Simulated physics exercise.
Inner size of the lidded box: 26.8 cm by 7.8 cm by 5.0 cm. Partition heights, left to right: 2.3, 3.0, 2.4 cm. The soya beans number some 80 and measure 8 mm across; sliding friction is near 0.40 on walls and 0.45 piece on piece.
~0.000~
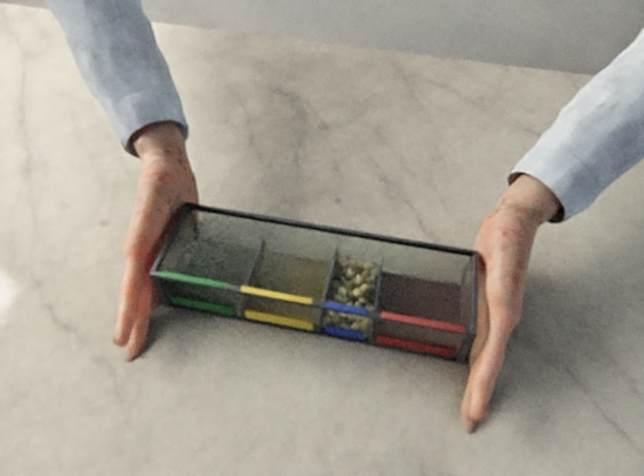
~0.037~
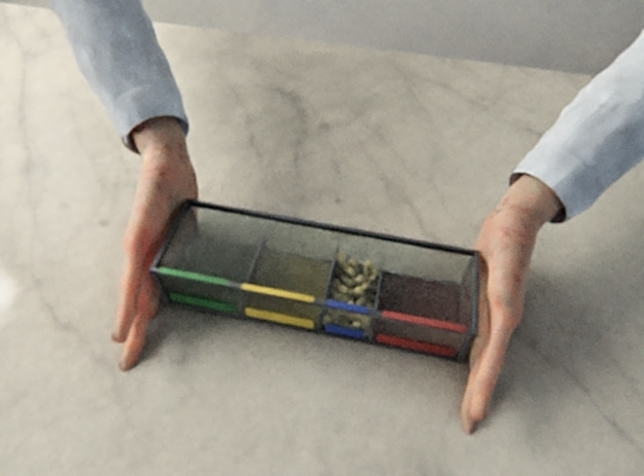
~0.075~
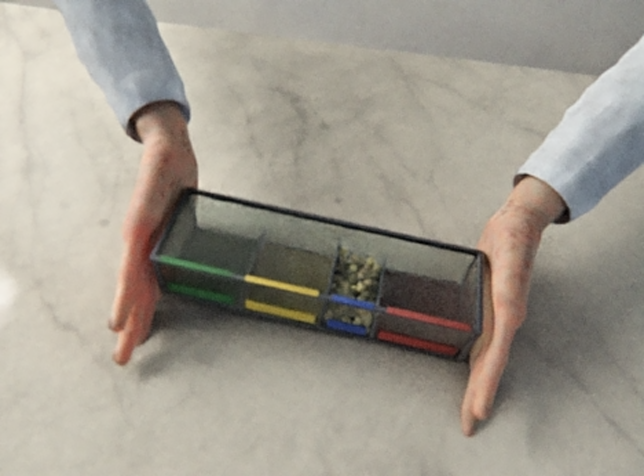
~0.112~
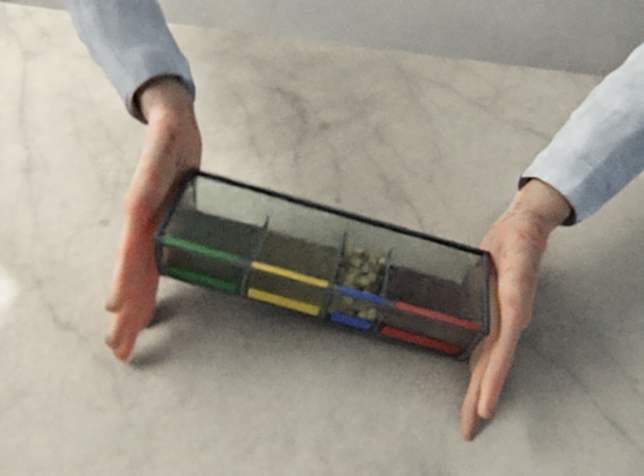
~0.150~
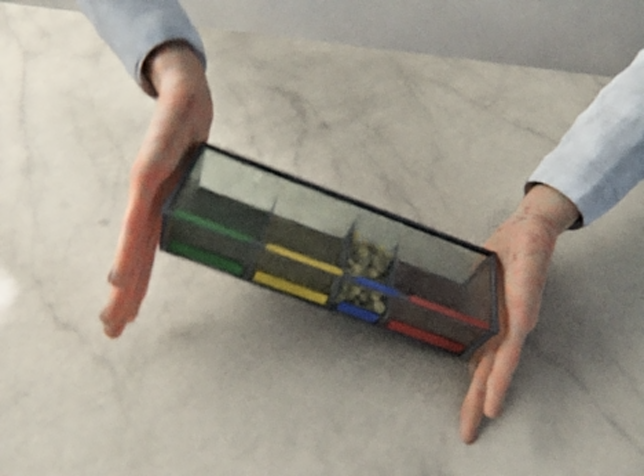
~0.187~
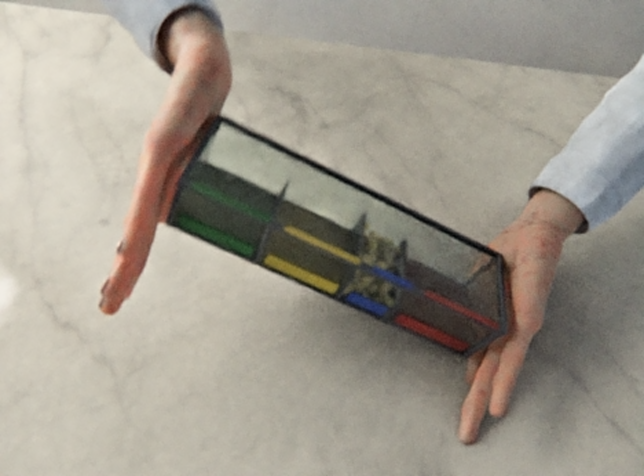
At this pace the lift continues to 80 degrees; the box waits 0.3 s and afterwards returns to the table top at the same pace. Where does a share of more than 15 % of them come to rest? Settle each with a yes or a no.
For red, yes; for blue, yes; for green, no; for yellow, no.
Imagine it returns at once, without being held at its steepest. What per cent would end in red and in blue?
Red 55, blue 45.
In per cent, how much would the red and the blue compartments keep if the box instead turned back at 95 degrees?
You'd get red at 90 % and blue at 10 %.
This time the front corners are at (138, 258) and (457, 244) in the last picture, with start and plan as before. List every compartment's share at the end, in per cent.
Final shares, in per cent - red: 0, blue: 55, green: 35, yellow: 10.
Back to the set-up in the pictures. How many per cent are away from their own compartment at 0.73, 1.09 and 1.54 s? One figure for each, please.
Estimates: 45 / 50 / 50.
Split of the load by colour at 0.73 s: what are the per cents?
Red = 45, blue = 55, green = 0, yellow = 0 (per cent).
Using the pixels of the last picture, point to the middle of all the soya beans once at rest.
In the last view, approximately (384, 293).
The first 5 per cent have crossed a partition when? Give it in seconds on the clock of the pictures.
0.50 s or so.
Then, at 0.73 s, tilt 80 degrees; red 45 %, blue 55 %.
After 1.09 s, tilt 45 degrees; red 50 %, blue 50 %.
After 1.54 s, tilt 0 degrees; red 50 %, blue 50 %.
In the end, at 2.0 s, red 50 %, blue 50 %, green 0 %, yellow 0 %.
